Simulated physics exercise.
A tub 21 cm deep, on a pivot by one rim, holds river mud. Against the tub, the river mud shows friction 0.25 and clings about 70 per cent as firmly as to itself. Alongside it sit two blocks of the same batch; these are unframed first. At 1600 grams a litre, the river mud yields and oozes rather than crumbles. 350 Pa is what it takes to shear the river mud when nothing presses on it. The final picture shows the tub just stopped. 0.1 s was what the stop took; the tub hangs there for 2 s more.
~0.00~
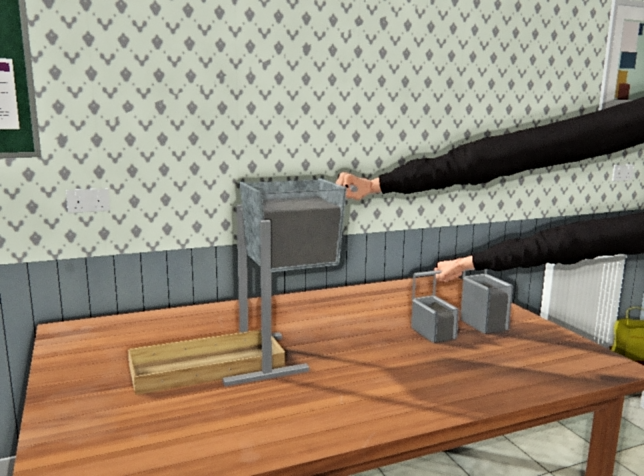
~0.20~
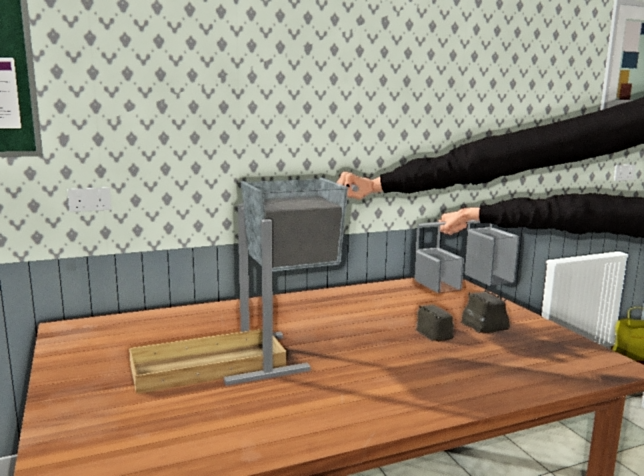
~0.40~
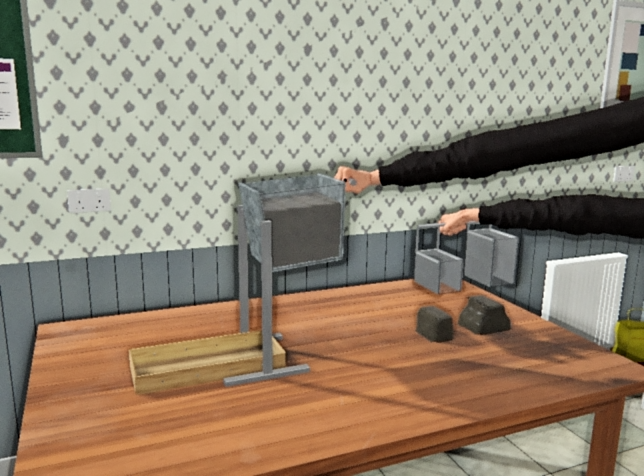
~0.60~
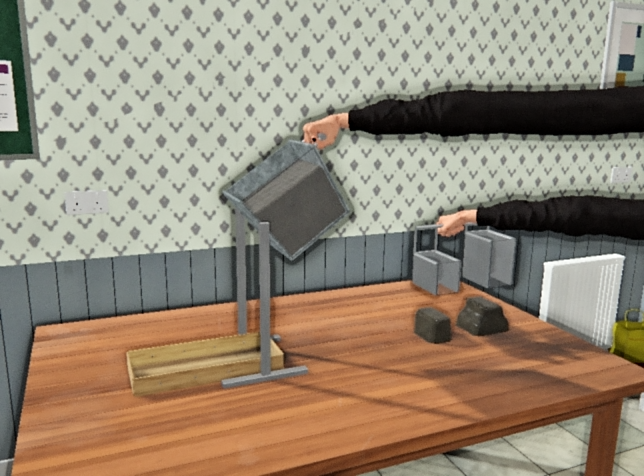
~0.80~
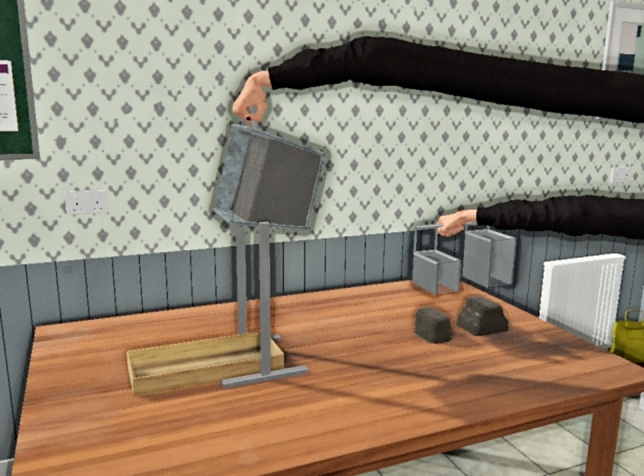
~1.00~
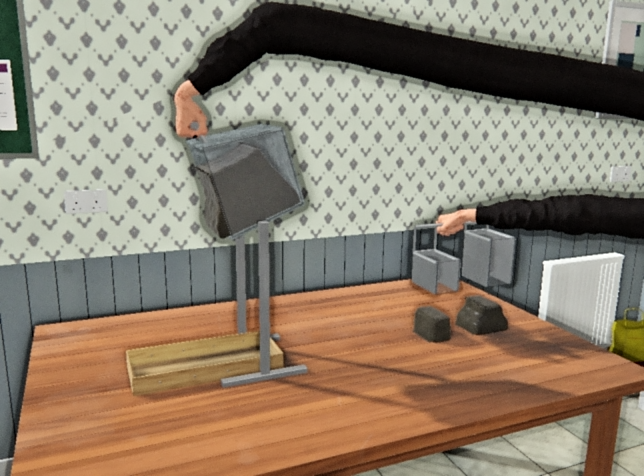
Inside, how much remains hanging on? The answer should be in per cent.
Some 0 percent remains.
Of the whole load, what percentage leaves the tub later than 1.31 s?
Around 18 percent of the load.
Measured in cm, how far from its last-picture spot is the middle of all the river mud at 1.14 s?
Displacement noted: Approx. 13 cm... about that.
After 1.14 s, the tub is at 107 degrees and holds 41 %.
After 1.31 s, the tub is at 107 degrees and holds 17 %.
After 1.48 s, the tub is at 107 degrees and holds 0 %.
After 1.65 s, the tub is at 107 degrees and holds 0 %.
After 3.00 s, the tub is at 107 degrees and holds 0 %.
